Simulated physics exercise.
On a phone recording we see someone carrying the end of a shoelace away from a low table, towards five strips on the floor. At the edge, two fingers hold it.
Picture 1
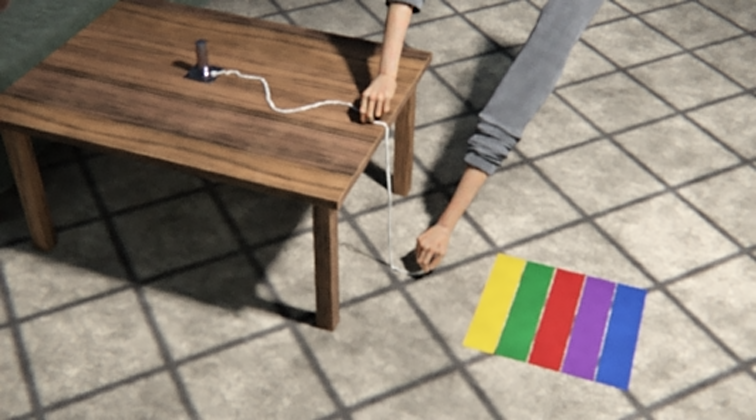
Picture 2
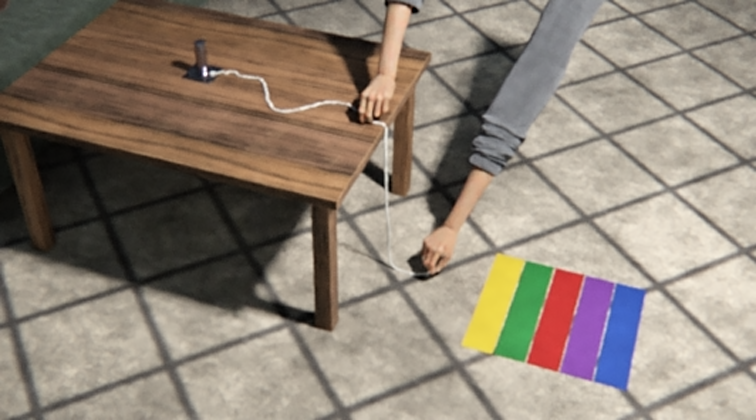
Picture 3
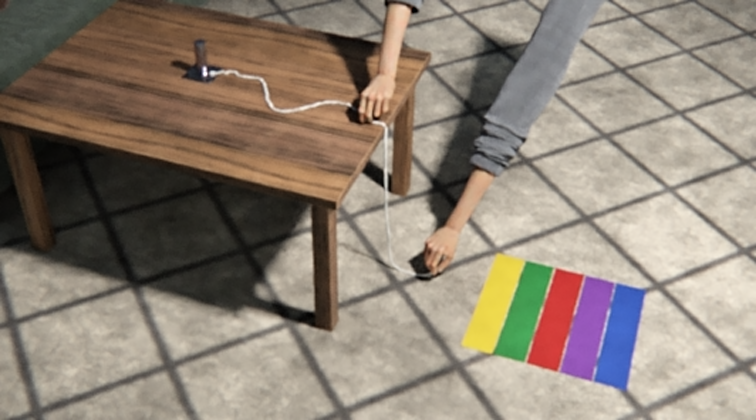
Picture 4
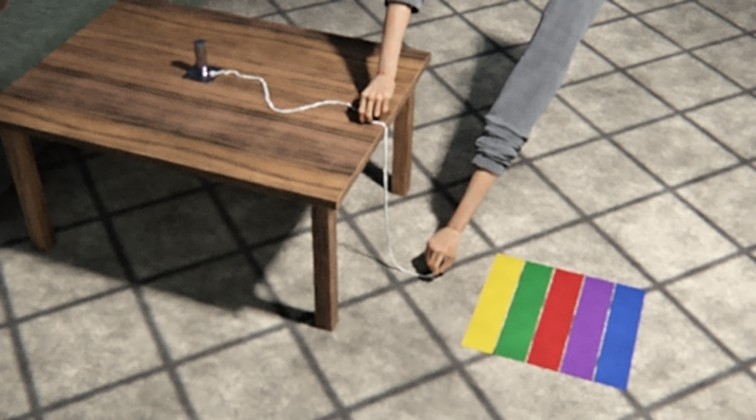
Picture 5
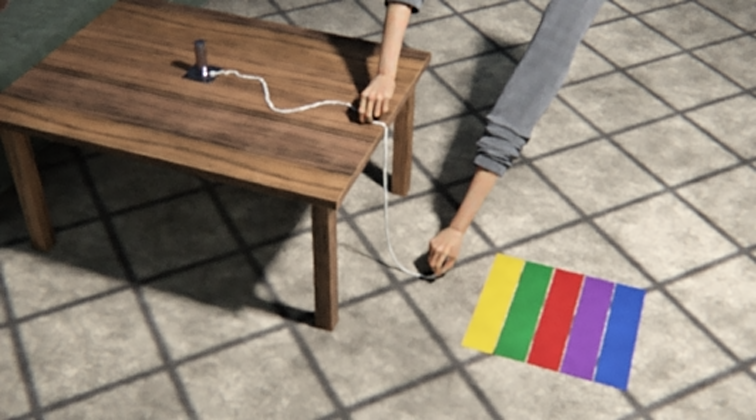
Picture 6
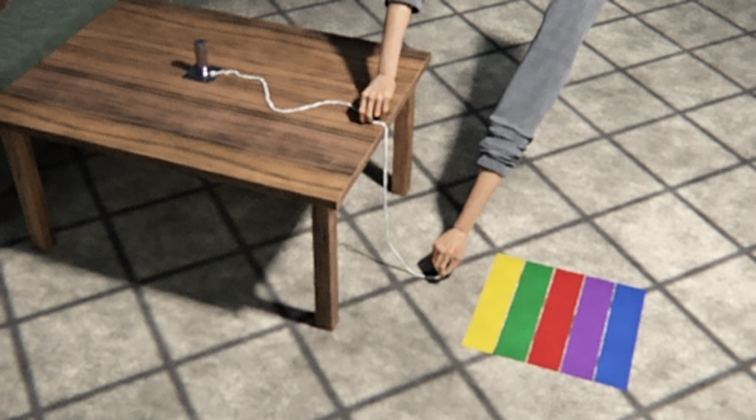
A hand in a grey sleeve holds the end of a white shoelace just above a pale tiled floor, beside a low wooden table seen from above at an angle. The lace winds from a small dark upright object, under another hand at the table's edge; yellow, green, red, purple and blue strips lie right. The lower hand shifts slightly rightward, while the upper hand and view stay still.
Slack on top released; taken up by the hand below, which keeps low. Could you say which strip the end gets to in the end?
It gets to the purple strip.
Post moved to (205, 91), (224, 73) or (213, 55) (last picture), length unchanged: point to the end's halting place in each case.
About (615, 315), then (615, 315), then (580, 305).
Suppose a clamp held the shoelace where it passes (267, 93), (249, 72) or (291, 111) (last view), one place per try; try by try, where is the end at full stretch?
Per try (px, approx.): (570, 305); (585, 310); (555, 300).
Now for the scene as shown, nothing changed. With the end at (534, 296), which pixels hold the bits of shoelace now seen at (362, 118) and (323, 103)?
One heads to (392, 150) and the other heads to (360, 117).
Soon after, end near (534, 296); over green.
Then, end near (572, 306); over red.
At full stretch, end near (595, 311); over purple. Over purple.
